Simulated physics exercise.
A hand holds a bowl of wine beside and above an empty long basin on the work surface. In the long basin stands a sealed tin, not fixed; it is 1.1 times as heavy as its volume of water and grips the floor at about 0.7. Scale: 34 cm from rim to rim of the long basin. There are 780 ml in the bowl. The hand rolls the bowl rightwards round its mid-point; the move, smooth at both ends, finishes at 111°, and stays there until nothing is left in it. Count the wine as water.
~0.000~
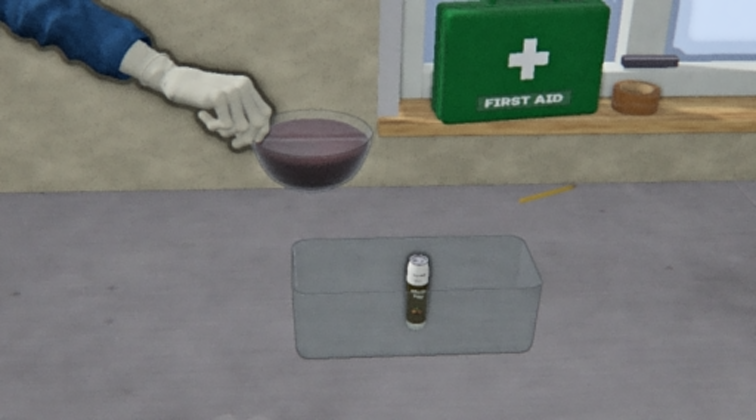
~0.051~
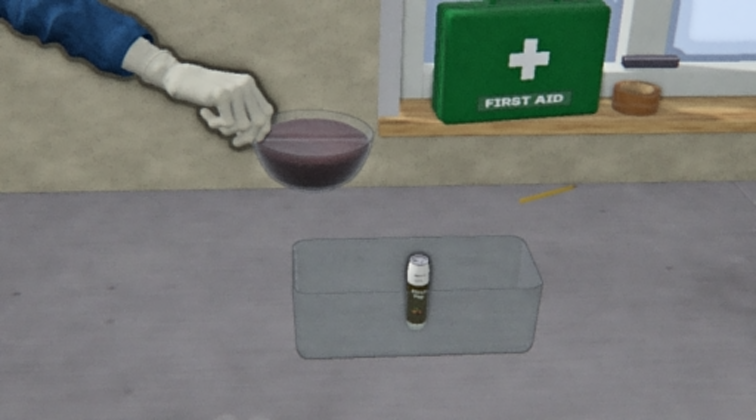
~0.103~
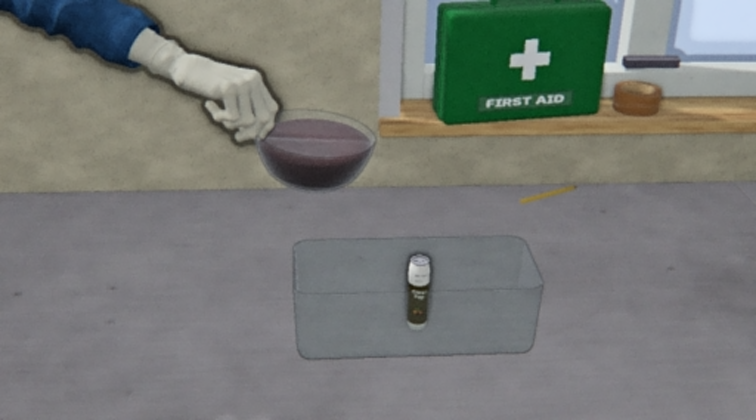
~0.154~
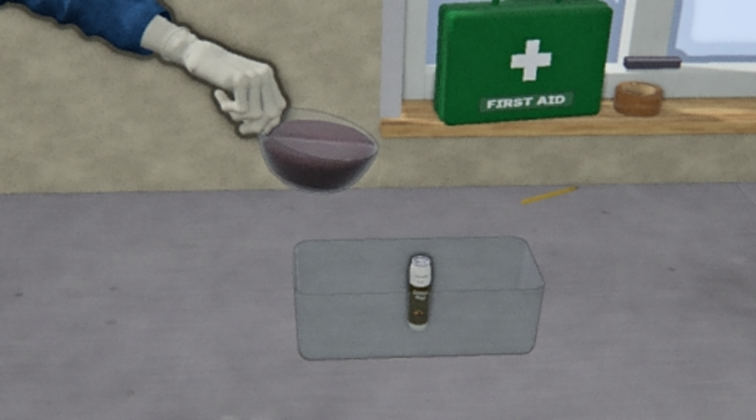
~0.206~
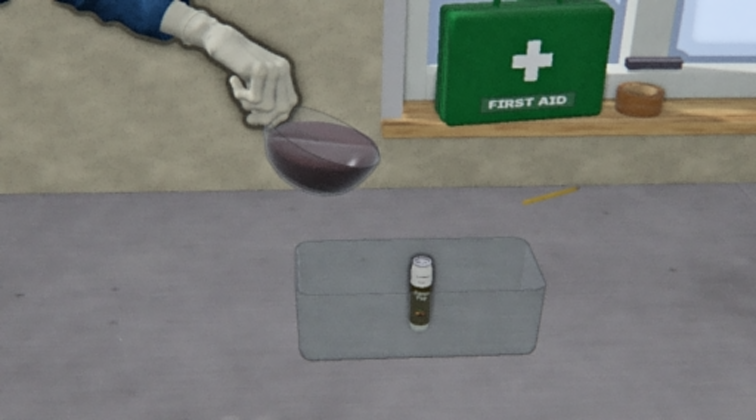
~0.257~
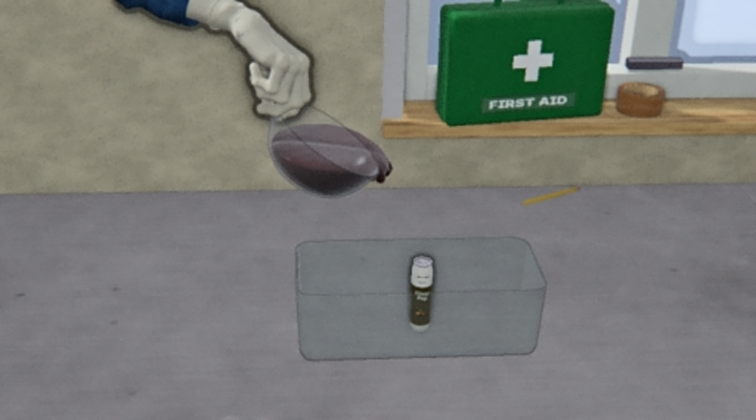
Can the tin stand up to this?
The tin topples.
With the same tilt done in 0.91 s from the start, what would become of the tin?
The tin remains upright.
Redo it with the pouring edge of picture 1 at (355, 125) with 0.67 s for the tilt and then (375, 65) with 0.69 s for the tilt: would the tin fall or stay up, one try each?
First it goes over; then it keeps standing.
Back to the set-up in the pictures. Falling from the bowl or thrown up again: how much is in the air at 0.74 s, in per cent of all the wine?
Near 3 in a hundred.
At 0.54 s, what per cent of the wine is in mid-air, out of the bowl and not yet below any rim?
About 42 per cent.
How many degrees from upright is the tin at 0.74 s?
Near 5° from upright.
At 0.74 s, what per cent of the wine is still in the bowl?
About 0 per cent.
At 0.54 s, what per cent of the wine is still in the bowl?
About 7 per cent.
After 0.54 s the tilt is 98° and 7 per cent is still to pour; the tin stands where it began.
After 0.74 s the tilt is 111° and 0 per cent is still to pour; the tin leans 7°.
After 0.96 s the tilt is 111° and 0 per cent is still to pour; the tin leans 38°.
After 1.19 s the tilt is 111° and 0 per cent is still to pour; the tin lies on its side.
In the end the tin lies on its side.
